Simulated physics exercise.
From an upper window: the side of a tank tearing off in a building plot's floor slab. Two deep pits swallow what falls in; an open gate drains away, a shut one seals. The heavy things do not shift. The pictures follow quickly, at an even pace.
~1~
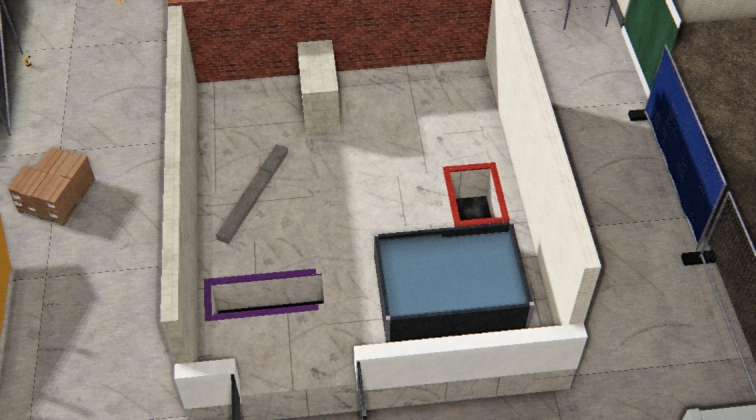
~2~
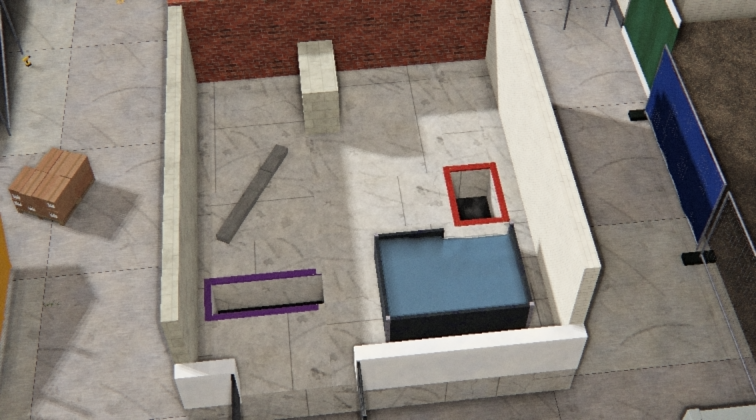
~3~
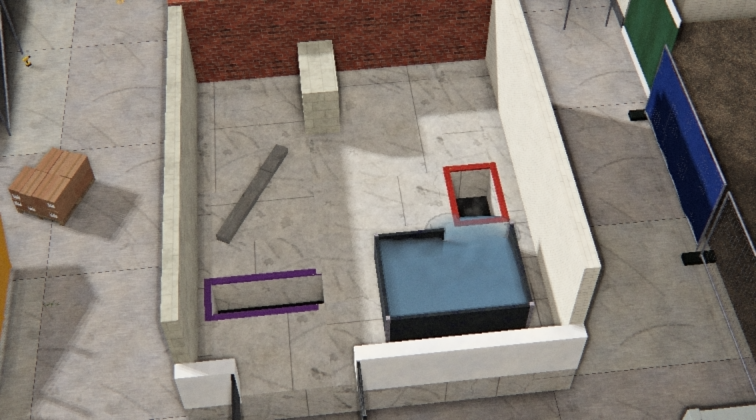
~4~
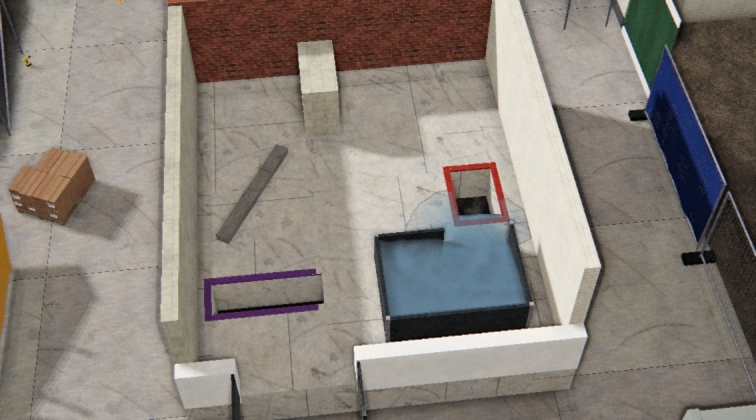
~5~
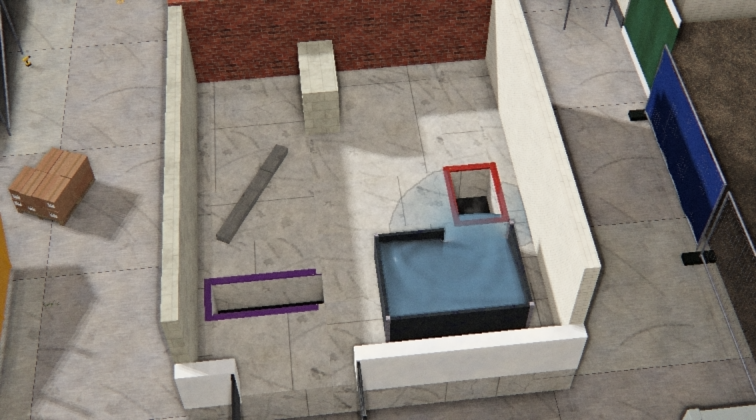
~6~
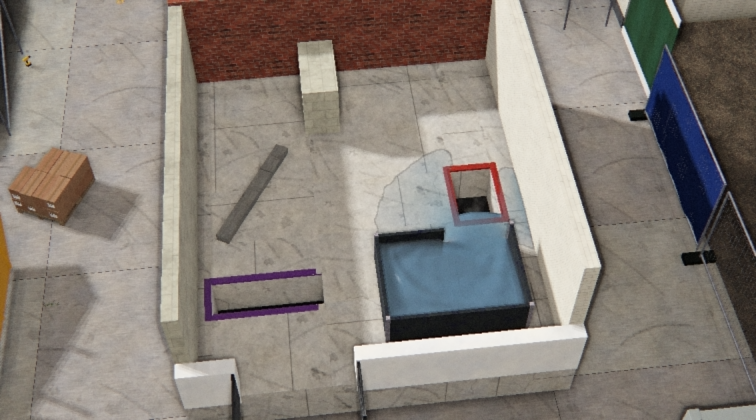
Water pouring through a gap in an open tank's far side, spreading across a walled concrete floor around a red-edged pit.
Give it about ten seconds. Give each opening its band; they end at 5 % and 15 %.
The gate takes not even 5 %; the purple pit takes not even 5 %; the red pit takes above 15 %.
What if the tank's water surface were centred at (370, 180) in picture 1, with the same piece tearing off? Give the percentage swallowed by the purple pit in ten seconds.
Per cent: Purple 4.
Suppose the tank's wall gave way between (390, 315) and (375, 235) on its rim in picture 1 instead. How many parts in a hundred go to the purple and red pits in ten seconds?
Parts in a hundred: Purple 60, red 0.
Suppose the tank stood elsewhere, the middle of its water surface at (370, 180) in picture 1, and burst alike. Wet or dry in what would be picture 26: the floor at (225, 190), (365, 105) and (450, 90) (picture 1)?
One after the other: Not flooded, covered, wet.
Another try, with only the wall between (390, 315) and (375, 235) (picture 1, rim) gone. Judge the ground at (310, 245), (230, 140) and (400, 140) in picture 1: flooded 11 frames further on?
In that order: Under water, no water, free of water.
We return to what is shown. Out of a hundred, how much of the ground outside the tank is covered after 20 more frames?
Close to 40 %.
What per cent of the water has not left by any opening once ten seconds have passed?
Some 40 per cent.
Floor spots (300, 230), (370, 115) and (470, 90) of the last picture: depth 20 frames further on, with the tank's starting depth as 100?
Roughly 0, 2 and 2 per cent, in turn.
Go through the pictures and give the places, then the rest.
The first frame shows still water in the open tank at (452, 272).
In the second frame, the front is at a hidden place, out from the gap on the open tank's far side.
In the third frame, the front is at (436, 221), out from the gap on the open tank's far side.
In the fourth frame, water pours out on the open tank's far side and has run to (451, 193).
In the fifth frame, the front is at (447, 172), out from the gap on the open tank's far side.
In the sixth frame, water pours out on the open tank's far side and has run to (434, 156).
A moment on, water covers 20 % of the floor; the gate 0 %, the purple pit 0 %, the red pit 17 %.
Next, water covers 35 % of the floor; the gate 0 %, the purple pit 0 %, the red pit 28 %.
Then, water covers 40 % of the floor; the gate 0 %, the purple pit 0 %, the red pit 39 %.
Later, water covers 45 % of the floor; the gate 0 %, the purple pit 0 %, the red pit 51 %.
In the end, water covers 70 % of the floor; the gate 0 %, the purple pit 0 %, the red pit 59 %.
